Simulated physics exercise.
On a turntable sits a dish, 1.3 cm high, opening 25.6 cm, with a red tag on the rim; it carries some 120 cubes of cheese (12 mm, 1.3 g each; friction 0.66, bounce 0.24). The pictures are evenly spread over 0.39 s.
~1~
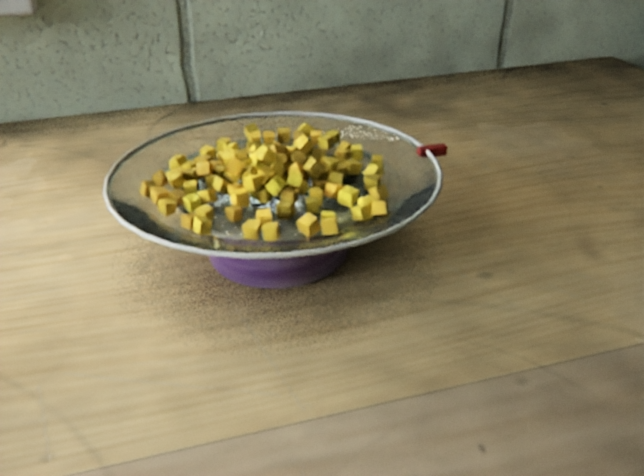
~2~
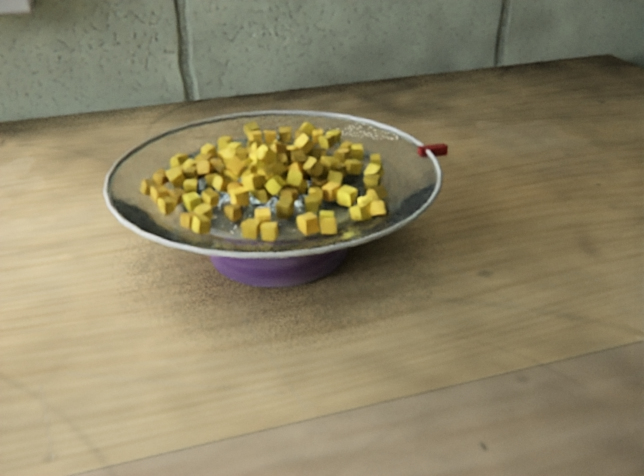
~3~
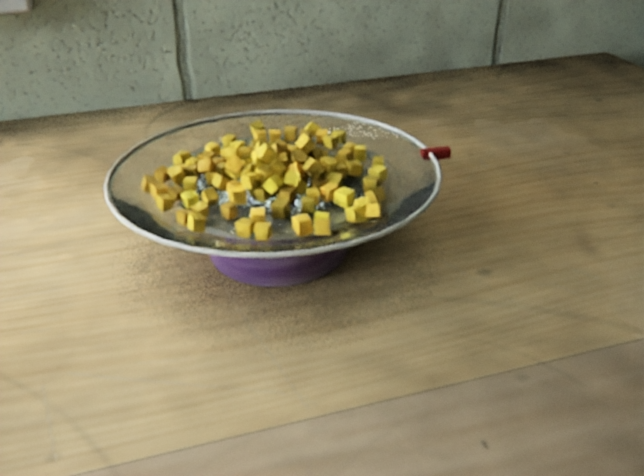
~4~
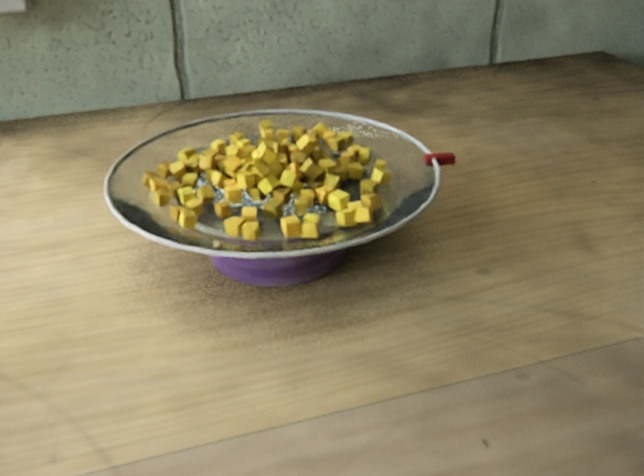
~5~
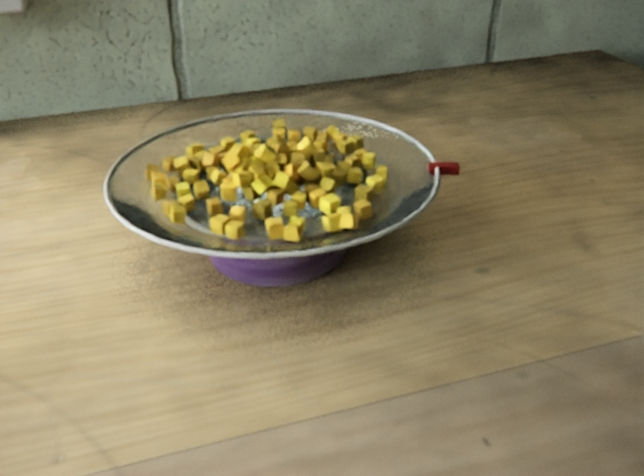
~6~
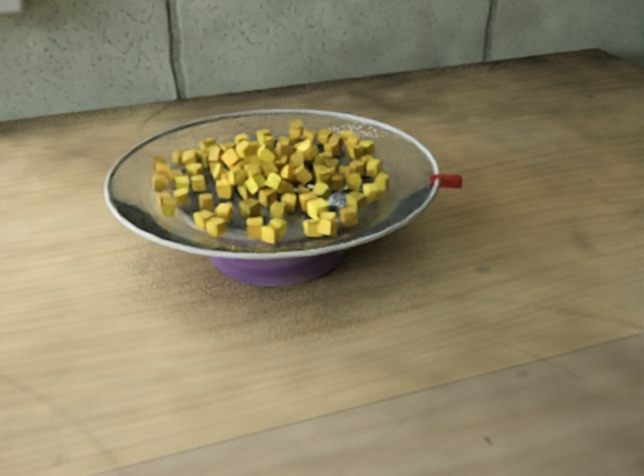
The clip opens on a wide, clear dish of yellow cubes above a purple base on a wooden surface, a red tag at its right rim. The dish barely turns at first, then rotates clockwise a little faster, carrying the cubes around as the tag shifts slightly toward the viewer.
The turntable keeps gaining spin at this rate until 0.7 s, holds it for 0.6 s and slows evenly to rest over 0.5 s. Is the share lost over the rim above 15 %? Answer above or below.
Share lost over the rim, set against 15 %: Below.
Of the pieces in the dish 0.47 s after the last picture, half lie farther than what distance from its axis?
Roughly 5.0 cm.
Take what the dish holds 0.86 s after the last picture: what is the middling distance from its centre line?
Roughly 5.0 cm.
Then, 0.47 s after the last picture, dish 100 %; middle of the pieces not yet landed near (279, 173).
Then, 0.86 s after the last picture, dish 100 %; middle of the pieces not yet landed near (274, 175).
Then, 1.23 s after the last picture, dish 100 %; middle of the pieces not yet landed near (270, 174).
Then, 1.57 s after the last picture, dish 100 %; middle of the pieces not yet landed near (270, 174).
In the end, dish 100 %.
